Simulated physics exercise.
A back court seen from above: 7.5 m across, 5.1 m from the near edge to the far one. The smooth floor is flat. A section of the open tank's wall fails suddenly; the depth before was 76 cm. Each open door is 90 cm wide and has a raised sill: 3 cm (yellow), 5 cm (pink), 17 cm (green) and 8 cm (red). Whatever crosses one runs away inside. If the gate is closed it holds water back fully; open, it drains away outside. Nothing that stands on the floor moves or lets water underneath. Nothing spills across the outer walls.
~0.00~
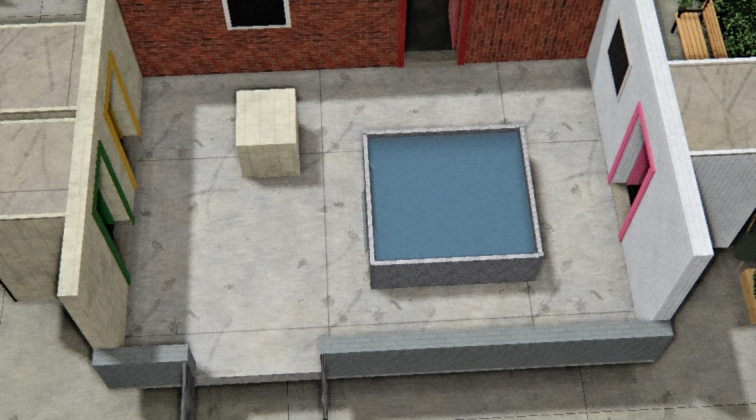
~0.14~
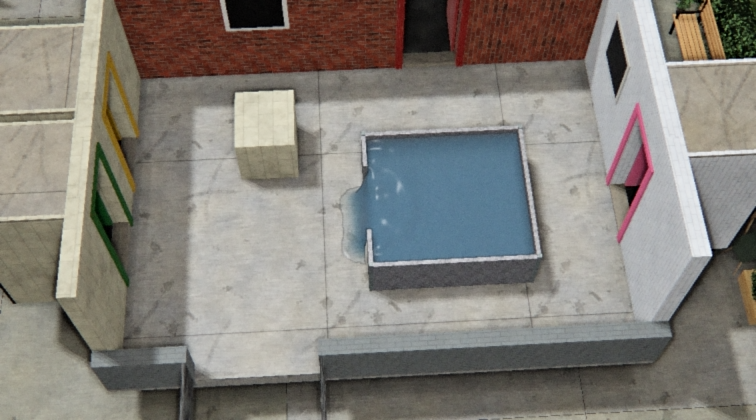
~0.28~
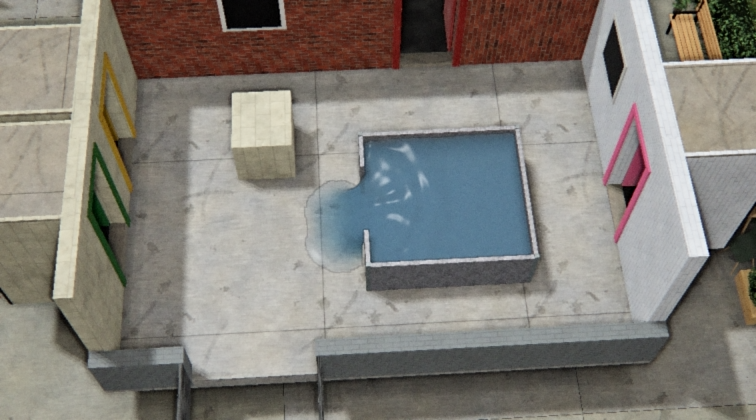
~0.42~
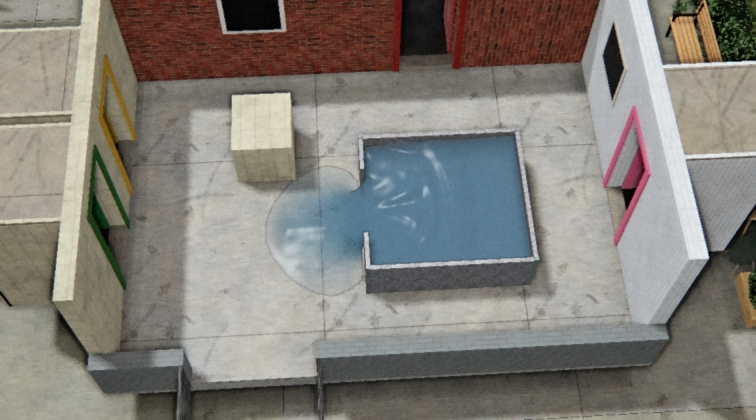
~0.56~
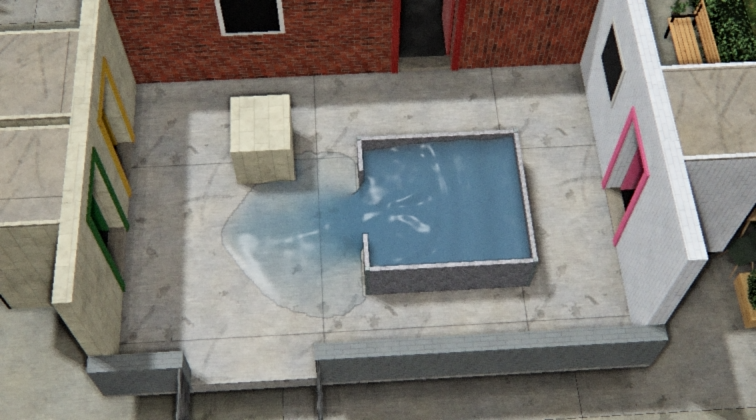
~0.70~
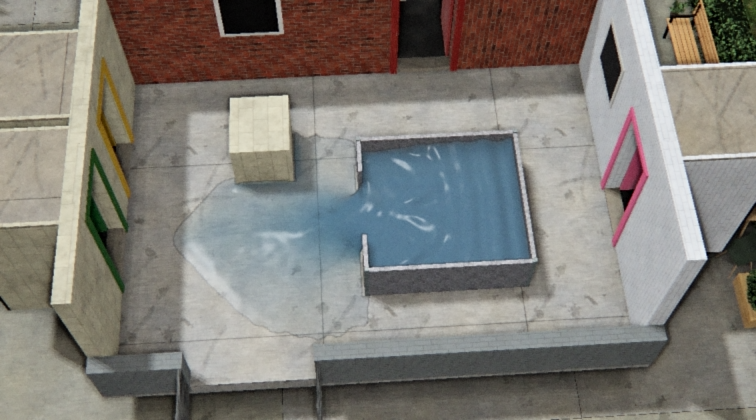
At the start, a square open tank of still blue water stands in a walled court beside a pale block. A gap opens in the tank's left wall and water pours out, then spreads leftward across the floor in a widening sheet, passing in front of the block as ripples cross the tank.
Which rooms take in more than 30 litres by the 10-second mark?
The water let in: At the yellow door it goes over the limit; at the pink door it does not reach the limit; at the green door it exceeds the limit; at the red door it stays under the limit.
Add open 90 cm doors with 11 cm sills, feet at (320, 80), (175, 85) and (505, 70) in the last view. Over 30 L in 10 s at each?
In that order: Below, past it, under.
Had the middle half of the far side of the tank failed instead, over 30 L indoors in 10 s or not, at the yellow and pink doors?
Against that limit: Yellow above, pink under.
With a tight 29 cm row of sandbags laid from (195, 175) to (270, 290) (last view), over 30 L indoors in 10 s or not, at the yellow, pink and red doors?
Against that limit: Yellow above, pink under, red below.
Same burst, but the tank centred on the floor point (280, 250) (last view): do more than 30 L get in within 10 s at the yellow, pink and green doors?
Then: Yellow over, pink below, green past it.
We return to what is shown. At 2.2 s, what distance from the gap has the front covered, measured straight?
Roughly 4.4 m.
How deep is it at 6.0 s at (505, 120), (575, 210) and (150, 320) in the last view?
Roughly 1, 0 and 18 cm, in turn.
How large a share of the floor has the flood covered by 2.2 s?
Some 45 per cent of it.
After 1.4 s water covers 35 % of the floor and is deepest (43 cm) near (349, 228); yellow door 9 cm at the sill, 6 L in, pink door not reached, green door 28 cm at the sill, 14 L in, red door not reached.
After 2.2 s water covers 45 % of the floor and is deepest (40 cm) near (127, 229); yellow door 18 cm at the sill, 74 L in, pink door not reached, green door 35 cm at the sill, 67 L in, red door not reached.
After 3.5 s water covers 50 % of the floor and is deepest (30 cm) near (127, 240); yellow door 14 cm at the sill, 177 L in, pink door not reached, green door 27 cm at the sill, 171 L in, red door 3 cm at the sill, 0 L in.
After 6.0 s water covers 70 % of the floor and is deepest (24 cm) near (119, 362); yellow door 12 cm at the sill, 310 L in, pink door not reached, green door 19 cm at the sill, 204 L in, red door 3 cm at the sill, 0 L in.
After 10.0 s water covers 95 % of the floor and is deepest (14 cm) near (169, 85); yellow door 10 cm at the sill, 423 L in, pink door 4 cm at the sill, 0 L in, green door 10 cm at the sill, 206 L in, red door 5 cm at the sill, 0 L in.
